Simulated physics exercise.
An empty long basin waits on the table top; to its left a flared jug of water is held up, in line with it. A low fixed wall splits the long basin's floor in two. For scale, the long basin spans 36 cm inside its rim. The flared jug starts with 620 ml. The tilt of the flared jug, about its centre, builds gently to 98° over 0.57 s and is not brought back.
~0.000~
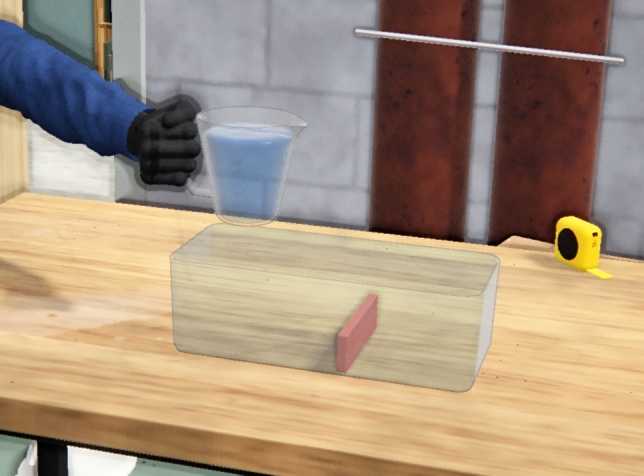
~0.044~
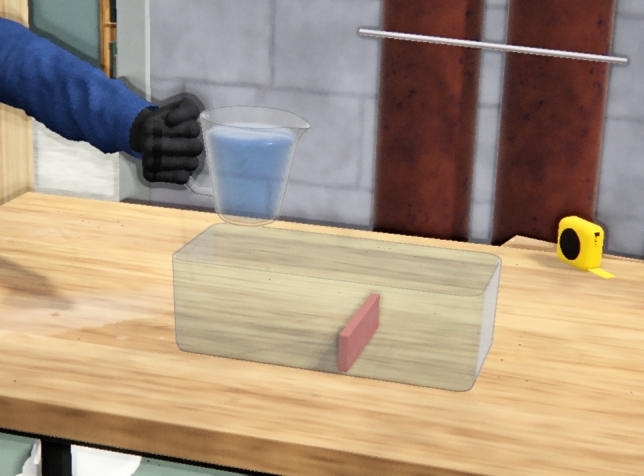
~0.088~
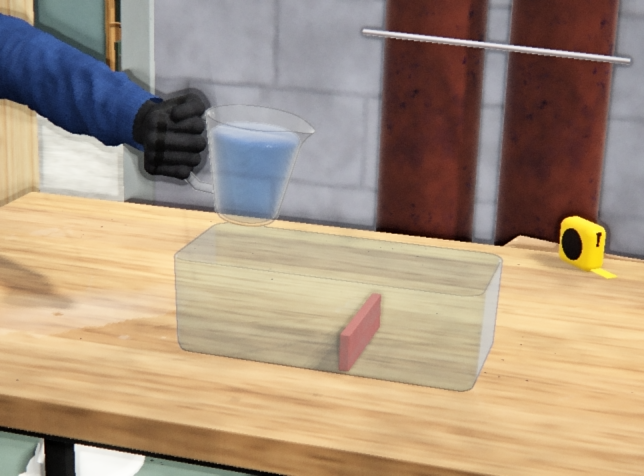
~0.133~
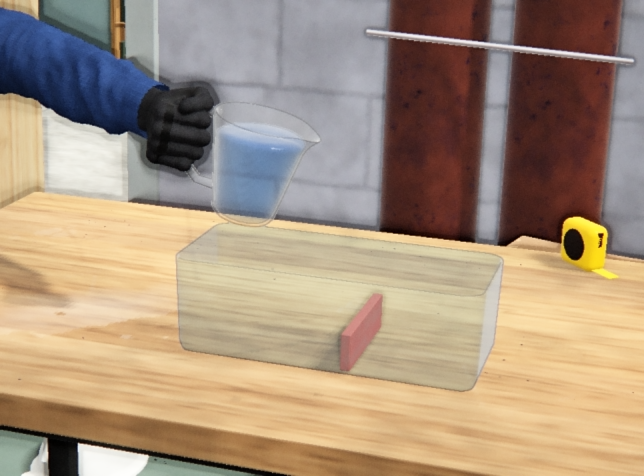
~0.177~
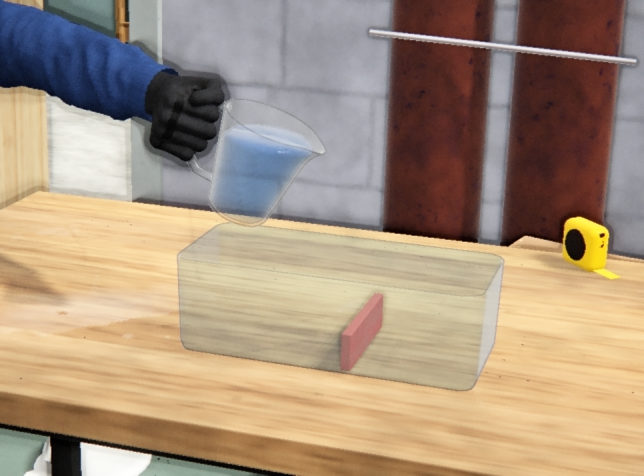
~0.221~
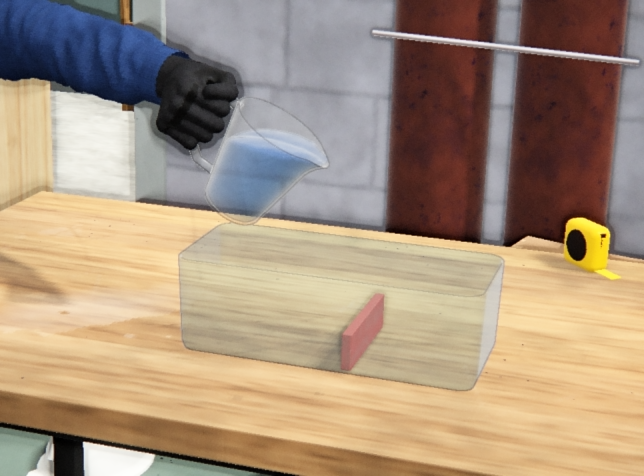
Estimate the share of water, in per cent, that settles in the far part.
About 22 per cent.
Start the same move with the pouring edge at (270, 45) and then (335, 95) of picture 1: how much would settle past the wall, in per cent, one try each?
First 5, then 90 per cent.
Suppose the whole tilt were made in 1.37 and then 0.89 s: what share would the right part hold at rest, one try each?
First 45, then 30 per cent.
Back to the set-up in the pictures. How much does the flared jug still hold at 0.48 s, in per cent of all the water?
Some 50 per cent.
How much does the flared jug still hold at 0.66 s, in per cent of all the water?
Near 12 in a hundred.
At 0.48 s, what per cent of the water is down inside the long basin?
Near 32 in a hundred.
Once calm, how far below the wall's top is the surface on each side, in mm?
Left about 30 mm, right about 38 mm.
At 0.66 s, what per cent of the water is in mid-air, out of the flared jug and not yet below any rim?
Near 10 in a hundred.
After 0.48 s the tilt is 92° and 50 per cent is still to pour, 16 is left of the wall and 16 right of it.
After 0.66 s the tilt is 98° and 12 per cent is still to pour, 57 is left of the wall and 21 right of it.
After 0.86 s the tilt is 98° and 1 per cent is still to pour, 74 is left of the wall and 21 right of it.
After 1.07 s the tilt is 98° and 0 per cent is still to pour, 76 is left of the wall and 22 right of it.
In the end 76 per cent lies left of the wall, 22 right of it and 2 outside.
